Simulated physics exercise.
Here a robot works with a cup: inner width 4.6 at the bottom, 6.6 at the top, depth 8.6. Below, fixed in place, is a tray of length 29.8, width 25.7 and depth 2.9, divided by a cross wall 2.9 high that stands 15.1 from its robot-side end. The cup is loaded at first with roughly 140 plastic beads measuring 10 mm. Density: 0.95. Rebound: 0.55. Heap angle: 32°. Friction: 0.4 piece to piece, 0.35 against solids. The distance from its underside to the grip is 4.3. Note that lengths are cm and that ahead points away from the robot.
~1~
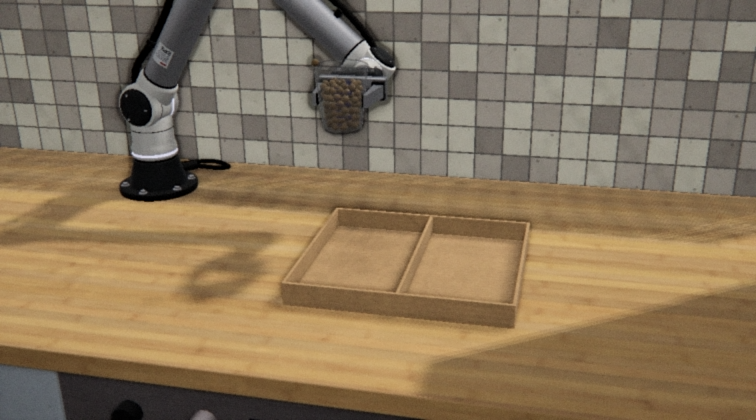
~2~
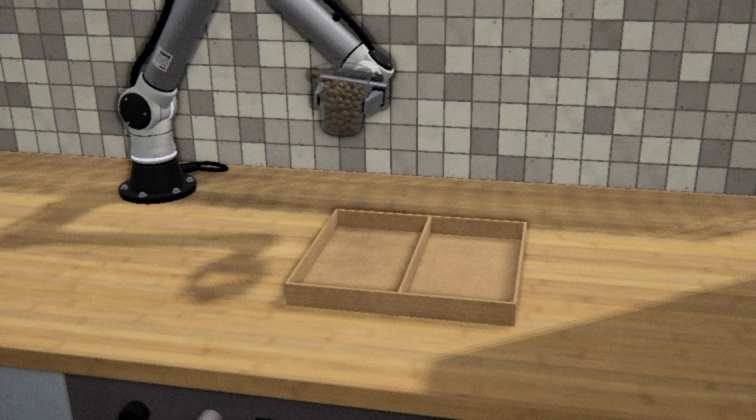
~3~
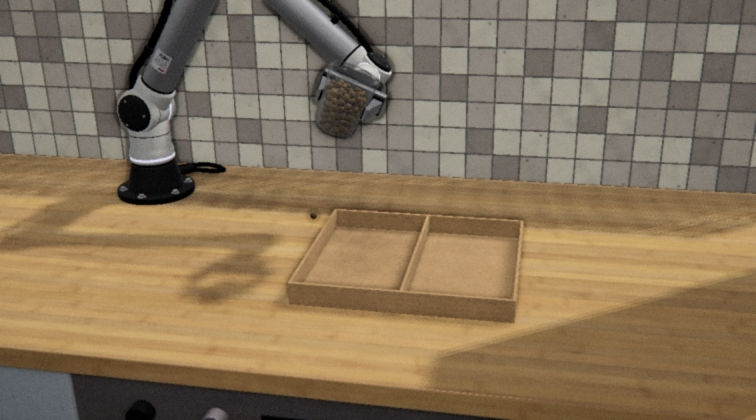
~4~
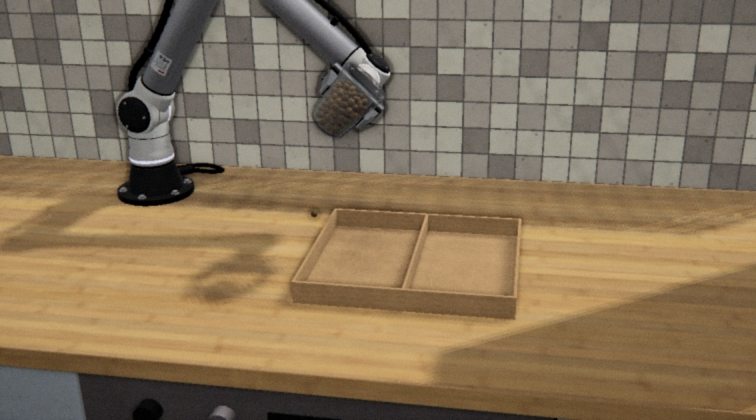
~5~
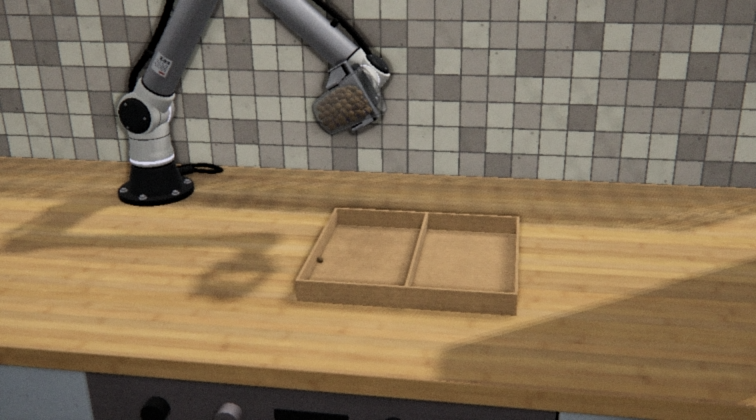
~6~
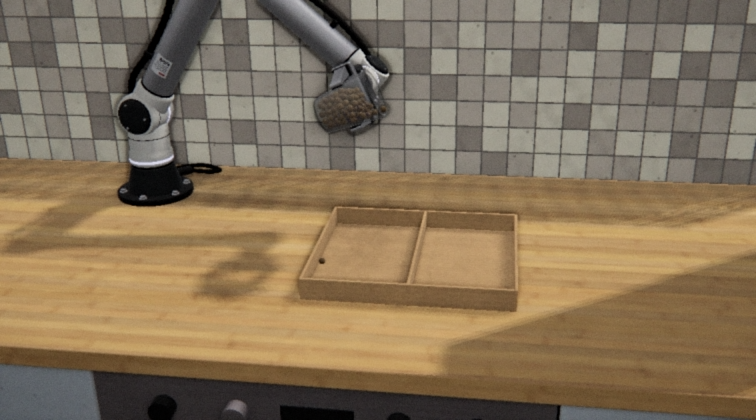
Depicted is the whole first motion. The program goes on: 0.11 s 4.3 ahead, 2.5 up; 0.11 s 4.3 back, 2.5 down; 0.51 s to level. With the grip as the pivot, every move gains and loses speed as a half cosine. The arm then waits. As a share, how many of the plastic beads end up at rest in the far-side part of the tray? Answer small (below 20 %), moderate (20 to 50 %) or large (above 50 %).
It is large.
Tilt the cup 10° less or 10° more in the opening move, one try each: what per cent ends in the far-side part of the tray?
35 and 80 percent.
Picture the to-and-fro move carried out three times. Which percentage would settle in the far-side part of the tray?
Estimate: Around 70 %.
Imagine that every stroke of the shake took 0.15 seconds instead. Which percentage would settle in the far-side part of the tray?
In that case it would be near 20 percent.
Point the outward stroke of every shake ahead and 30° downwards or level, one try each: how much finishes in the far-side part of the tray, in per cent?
Near 15 and 30 percent respectively.
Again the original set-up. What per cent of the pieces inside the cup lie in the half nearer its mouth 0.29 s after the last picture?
Mouth half share: Roughly 70 %.
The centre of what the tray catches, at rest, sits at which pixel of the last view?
It ends up close to (471, 262).
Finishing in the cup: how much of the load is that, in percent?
25 %.
Then, 0.29 s later, tilted 63° forward, highest piece 25 above the table; 34 in the cup, 1 in the robot-side part, 102 in flight or on a rim.
Then, 0.58 s later, tilted 12° forward, highest piece 26 above the table; 85 in the far-side part, 32 in the cup, 13 in the robot-side part, 3 on the table or floor, 4 in flight or on a rim.
Then, 0.93 s later, level, highest piece 24 above the table; 83 in the far-side part, 32 in the cup, 13 in the robot-side part, 9 on the table or floor.
Then, 1.98 s later, level, highest piece 24 above the table; 83 in the far-side part, 32 in the cup, 13 in the robot-side part, 9 on the table or floor.
At rest, 83 in the far-side part, 32 in the cup, 13 in the robot-side part, 9 on the table or floor. That is 61 % in the far-side part of the tray.
